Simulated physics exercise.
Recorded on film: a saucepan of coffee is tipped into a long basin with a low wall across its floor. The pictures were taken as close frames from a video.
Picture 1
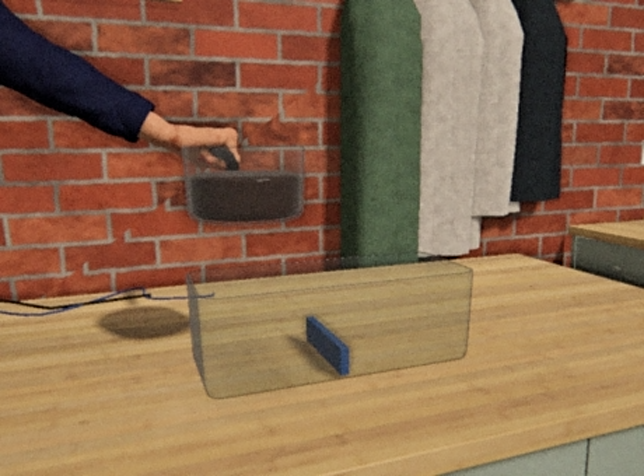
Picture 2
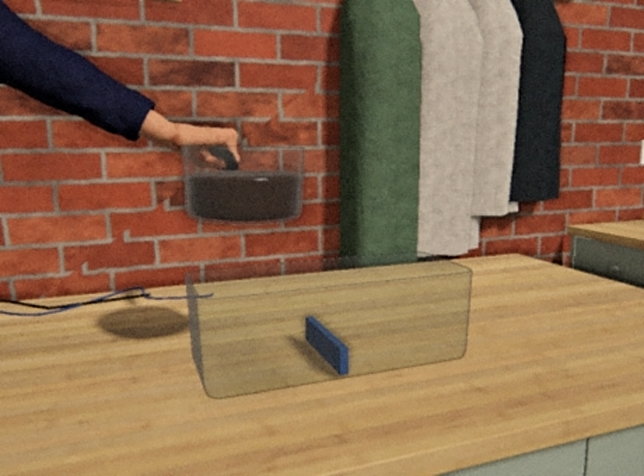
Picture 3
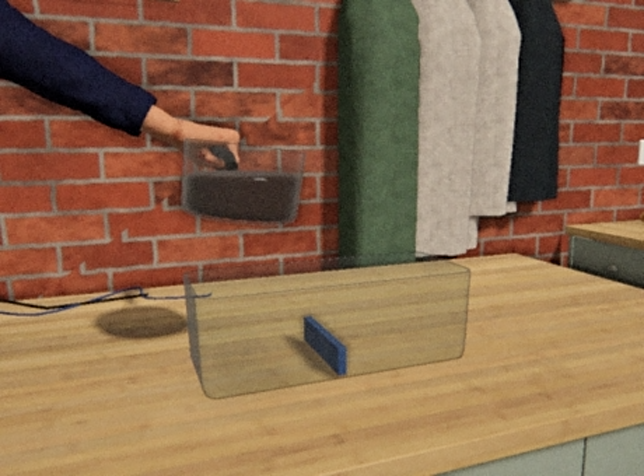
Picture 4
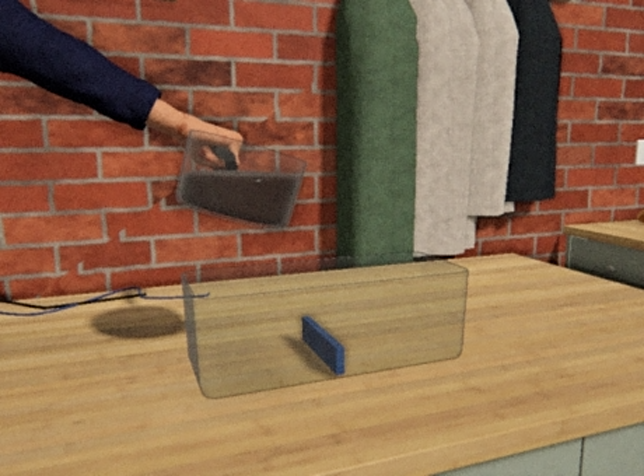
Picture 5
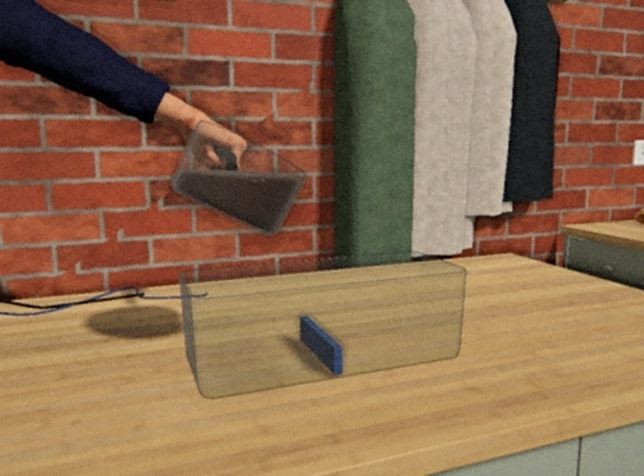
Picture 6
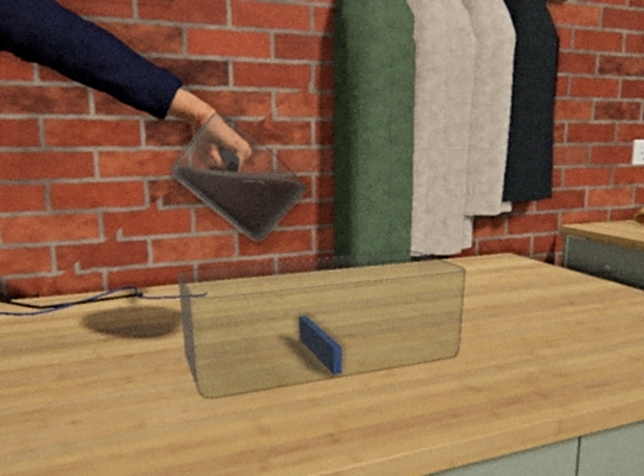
On a wooden countertop before a brick wall, a long transparent basin stands with a low blue wall inside. Above its left end, a dark-sleeved arm holds a see-through pan of dark liquid level, then tilts it steadily down toward the right.
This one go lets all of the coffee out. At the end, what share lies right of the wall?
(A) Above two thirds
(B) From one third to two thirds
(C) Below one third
From one third to two thirds.
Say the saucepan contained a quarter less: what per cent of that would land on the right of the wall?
Around 40 percent, more or less.
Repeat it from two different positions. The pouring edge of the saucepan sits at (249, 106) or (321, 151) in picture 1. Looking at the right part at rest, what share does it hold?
15 % and 65 %.
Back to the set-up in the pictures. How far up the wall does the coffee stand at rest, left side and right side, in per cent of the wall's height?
I'd say about 40 for the left and about 40 for the right.
A moment on, the tilt is 112° and 21 per cent is still to pour, 12 is left of the wall and 32 right of it.
Next, the tilt is 121° and 2 per cent is still to pour, 44 is left of the wall and 50 right of it.
Then the tilt is 121° and 0 per cent is still to pour, 48 is left of the wall and 50 right of it.
Later the tilt is 121° and 0 per cent is still to pour, 48 is left of the wall and 50 right of it.
In the end 48 per cent lies left of the wall, 50 right of it and 2 outside.
